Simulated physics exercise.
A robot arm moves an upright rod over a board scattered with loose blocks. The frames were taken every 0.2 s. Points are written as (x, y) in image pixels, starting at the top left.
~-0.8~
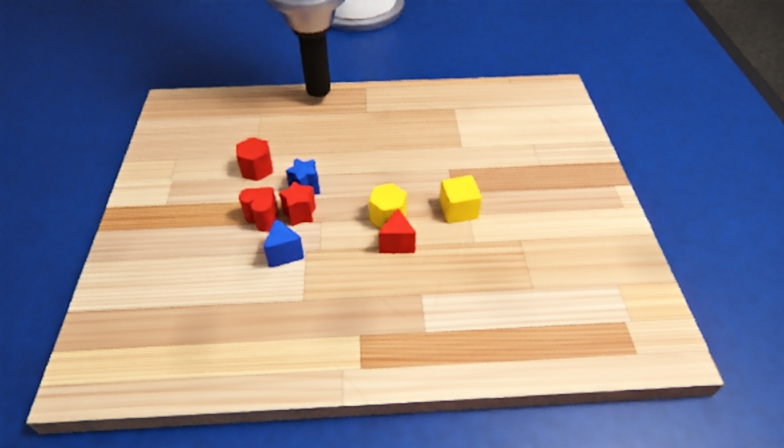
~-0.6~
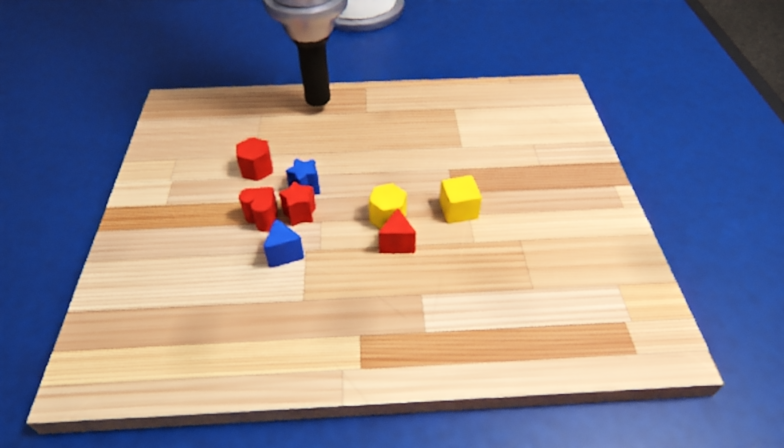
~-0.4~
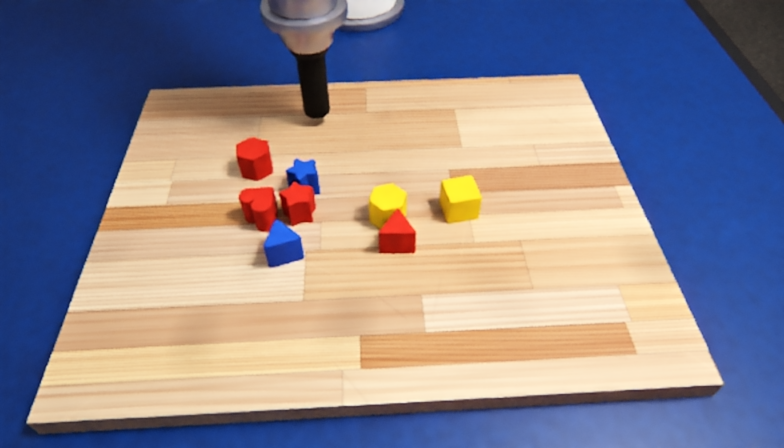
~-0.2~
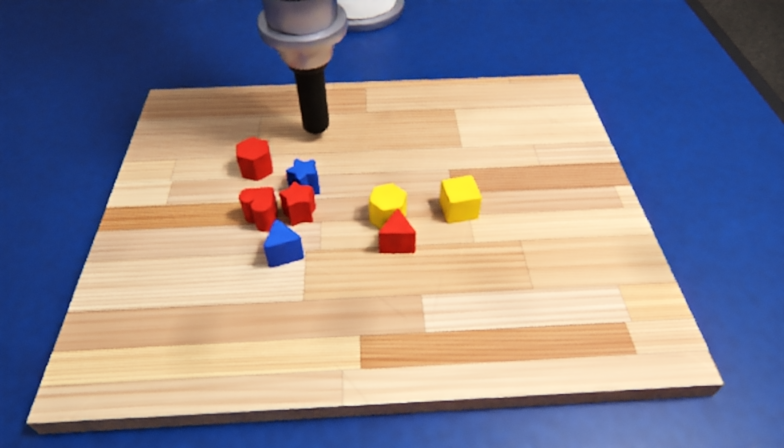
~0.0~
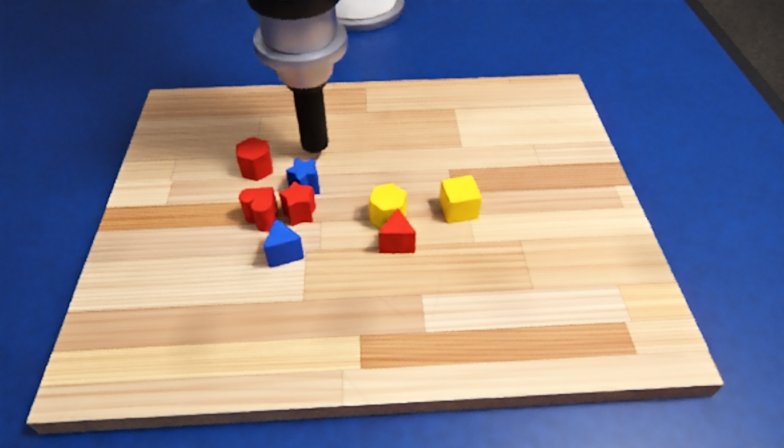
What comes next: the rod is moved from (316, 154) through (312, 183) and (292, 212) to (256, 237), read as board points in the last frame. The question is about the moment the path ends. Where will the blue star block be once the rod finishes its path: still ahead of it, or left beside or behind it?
I'd say the blue star block is still out in front of the rod at the end.
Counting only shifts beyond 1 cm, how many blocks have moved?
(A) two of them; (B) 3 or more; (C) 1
B (3 or more)
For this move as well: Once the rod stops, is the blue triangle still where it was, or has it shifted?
It is shifted.
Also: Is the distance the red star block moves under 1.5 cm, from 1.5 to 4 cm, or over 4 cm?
It ends farther than 4 cm from its spot.
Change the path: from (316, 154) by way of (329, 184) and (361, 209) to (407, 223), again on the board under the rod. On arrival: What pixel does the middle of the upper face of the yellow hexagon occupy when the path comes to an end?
At pixel (439, 211).
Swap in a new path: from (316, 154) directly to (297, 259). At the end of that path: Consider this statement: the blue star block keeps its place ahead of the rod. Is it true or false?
That claim is true.
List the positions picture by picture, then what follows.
Rod tip at (319, 91); block tops, red heart at (258, 197); blue triangle at (280, 234); red star block at (297, 193); blue star block at (302, 167), in the first frame.
Rod at (318, 100); blocks unchanged, in the second frame.
Rod at (317, 112); blocks unchanged, in the third frame.
Rod at (316, 127); blocks unchanged, in the fourth frame.
Rod at (315, 145); red heart at (258, 197); blue triangle at (280, 234); red star block at (297, 193); blue star block at (302, 167), in the fifth frame.
The first path, step by step. One third of the way, rod at (311, 174); red star block at (293, 199), turned 30° anticlockwise; blue star block at (294, 178), turned 20° clockwise.
Two thirds of the way, rod at (290, 204); red heart at (239, 209); blue triangle at (266, 258), turned 25° anticlockwise; red star block at (269, 233), turned 30° anticlockwise; blue star block at (272, 210), turned 20° clockwise.
At the end, rod at (253, 228); red heart at (213, 217), turned 55° clockwise; blue triangle at (259, 285), turned 35° anticlockwise; red star block at (251, 261), turned 60° anticlockwise; blue star block at (242, 238).
